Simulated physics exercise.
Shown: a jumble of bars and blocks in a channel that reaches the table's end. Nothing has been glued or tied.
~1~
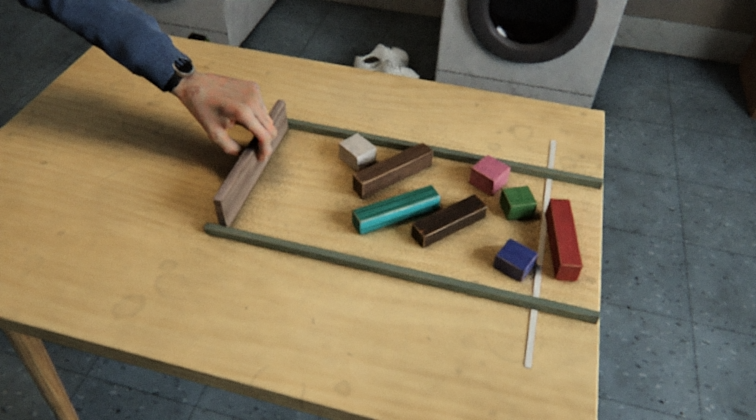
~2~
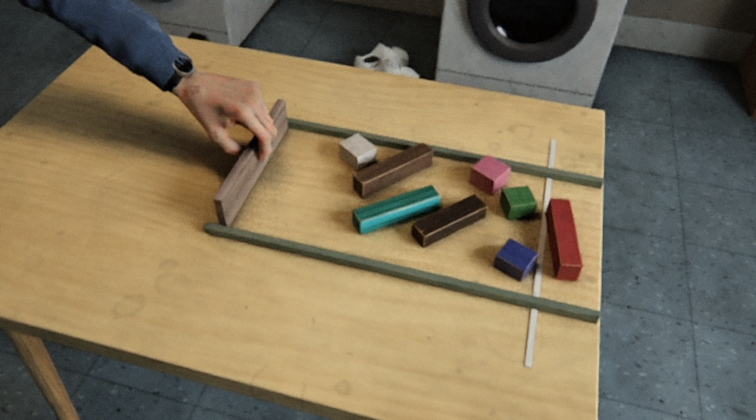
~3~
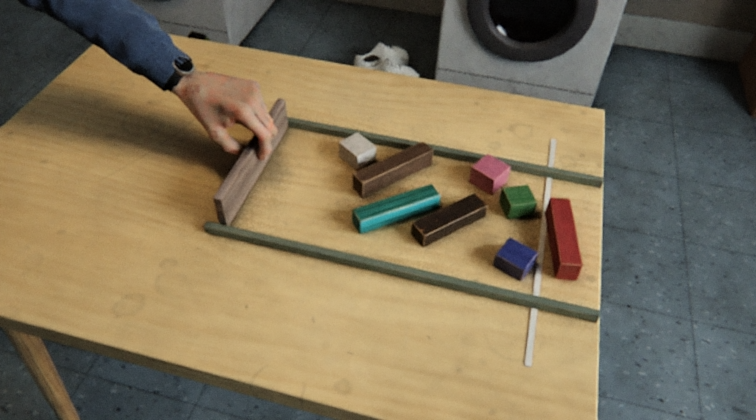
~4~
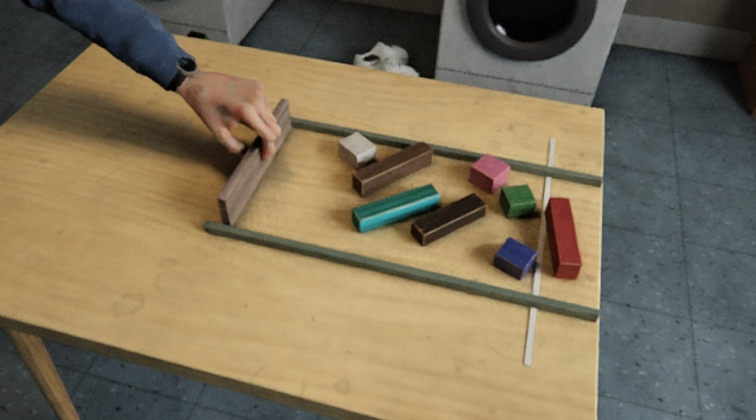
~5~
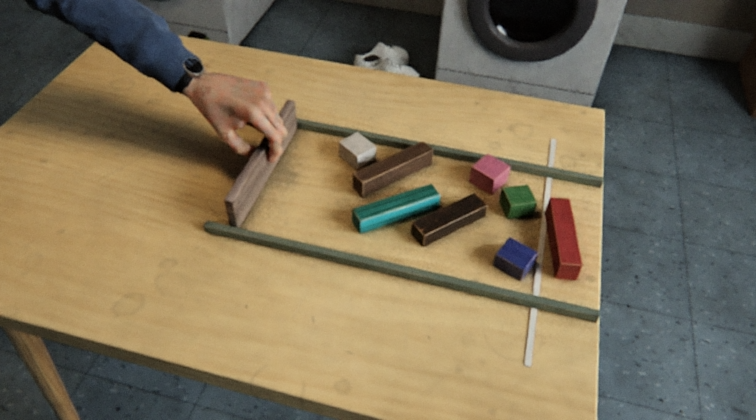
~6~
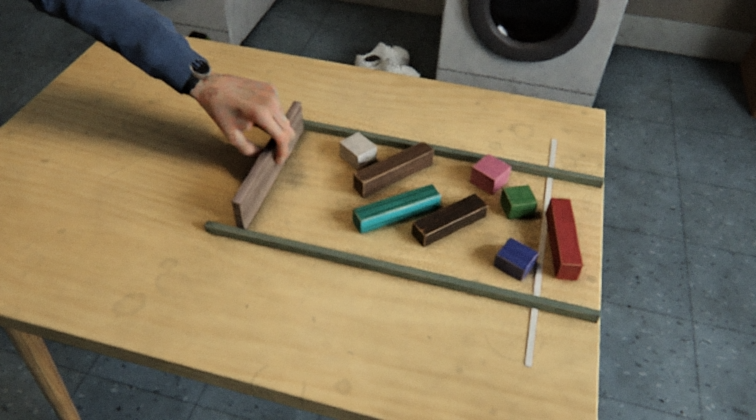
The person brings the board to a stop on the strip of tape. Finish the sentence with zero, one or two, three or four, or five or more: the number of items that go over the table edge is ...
The number of items that go over the table edge is three or four.
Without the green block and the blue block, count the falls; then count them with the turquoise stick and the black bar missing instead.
The answer is 2 and then 2.
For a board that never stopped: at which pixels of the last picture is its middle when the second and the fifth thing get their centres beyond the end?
At (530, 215) for the second, at (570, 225) for the fifth.
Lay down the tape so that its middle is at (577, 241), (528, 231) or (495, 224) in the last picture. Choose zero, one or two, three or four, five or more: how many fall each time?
Counts as listed: 5 or more / either one or two / none.
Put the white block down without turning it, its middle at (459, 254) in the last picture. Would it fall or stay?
In that case it keeps its place.
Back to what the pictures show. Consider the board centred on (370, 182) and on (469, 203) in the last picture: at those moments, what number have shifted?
The count reaches 3 first and 8 second.
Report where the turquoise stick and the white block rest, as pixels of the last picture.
Answer: First (577, 242), after that (570, 191).
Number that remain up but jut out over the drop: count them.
I make it 4.
Early on, none off yet; red bar at rest near (564, 237); blue block at rest near (516, 259); green block at rest near (518, 202).
A while later, none off yet; red bar at rest near (564, 237); blue block at rest near (516, 259); green block moving near (521, 205).
Further along, none off yet; red bar travelled a little near (601, 250); blue block travelled about its own width near (555, 277); green block travelled well along near (580, 224).
Finally, the number that fall off is three or four; lost, pink block, green block and red bar.
